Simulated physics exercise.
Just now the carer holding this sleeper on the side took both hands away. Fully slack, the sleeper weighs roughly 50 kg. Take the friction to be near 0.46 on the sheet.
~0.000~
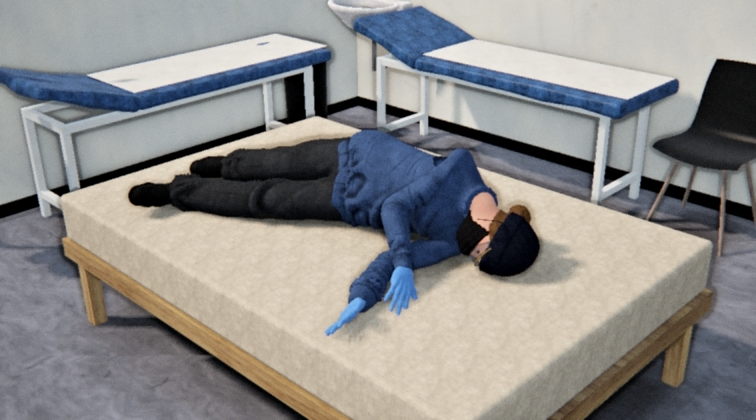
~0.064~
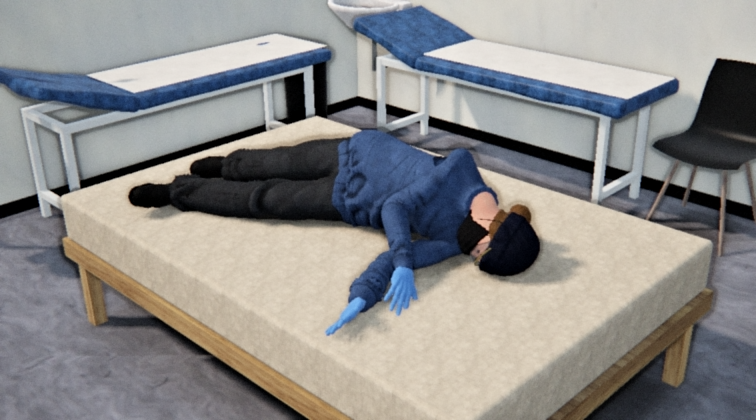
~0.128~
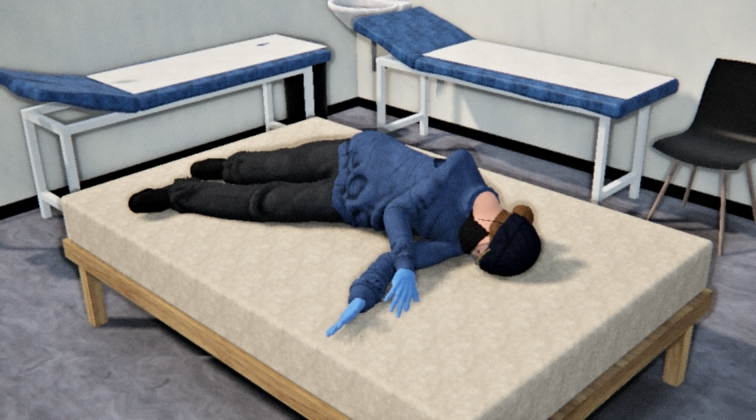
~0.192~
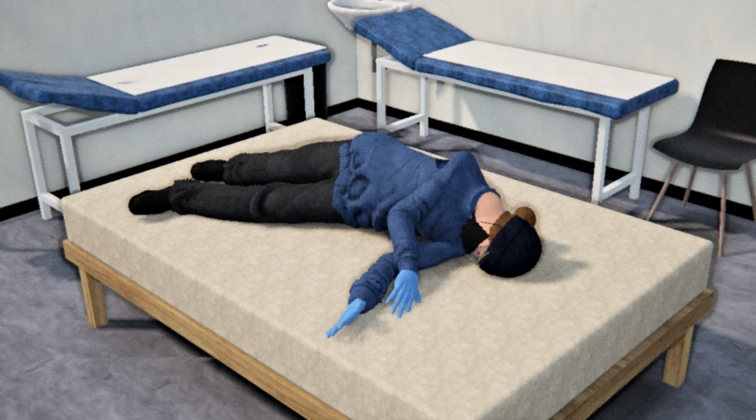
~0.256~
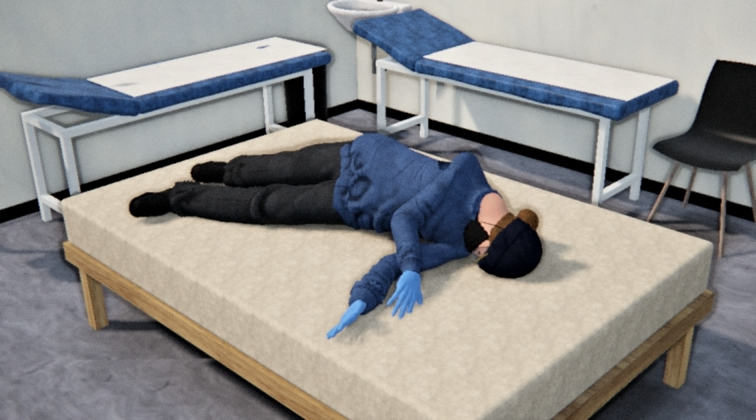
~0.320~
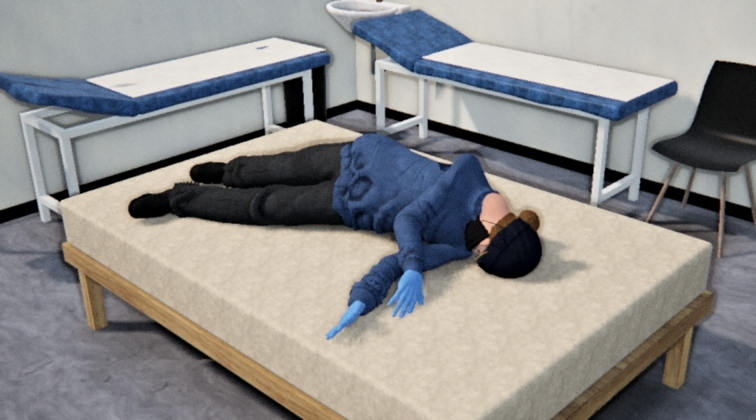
A person in a blue hoodie, dark trousers, dark cap and blue gloves lies across a wide beige mattress on a wooden base, seen from above at a fixed angle in a pale-walled room. Two white-topped couches with blue edges stand behind, a black chair at right. The body barely moves, the upper torso shifting very slightly while the legs and outstretched gloved hands stay nearly still.
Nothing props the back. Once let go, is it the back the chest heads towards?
Yes, it goes backwards.
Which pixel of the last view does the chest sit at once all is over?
About (485, 209).
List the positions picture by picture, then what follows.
The first picture shows chest (453, 199); shoulders at 85°.
The second picture shows chest (453, 199); shoulders at 85°.
The third picture shows chest (454, 200); shoulders at 85°.
The fourth picture shows chest (456, 201); shoulders at 80°.
The fifth picture shows chest (458, 203); shoulders at 80°.
The sixth picture shows chest (459, 205); shoulders at 75°.
After 0.54 s the chest is turned 65° from lying flat on the back, near (465, 207) in the last picture's view.
After 0.94 s the chest is turned 40° from lying flat on the back, near (477, 207) in the last picture's view.
After 1.54 s the chest is turned 15° from lying flat on the back, near (485, 209) in the last picture's view.
When all is still (2.6 s), chest sinks back.
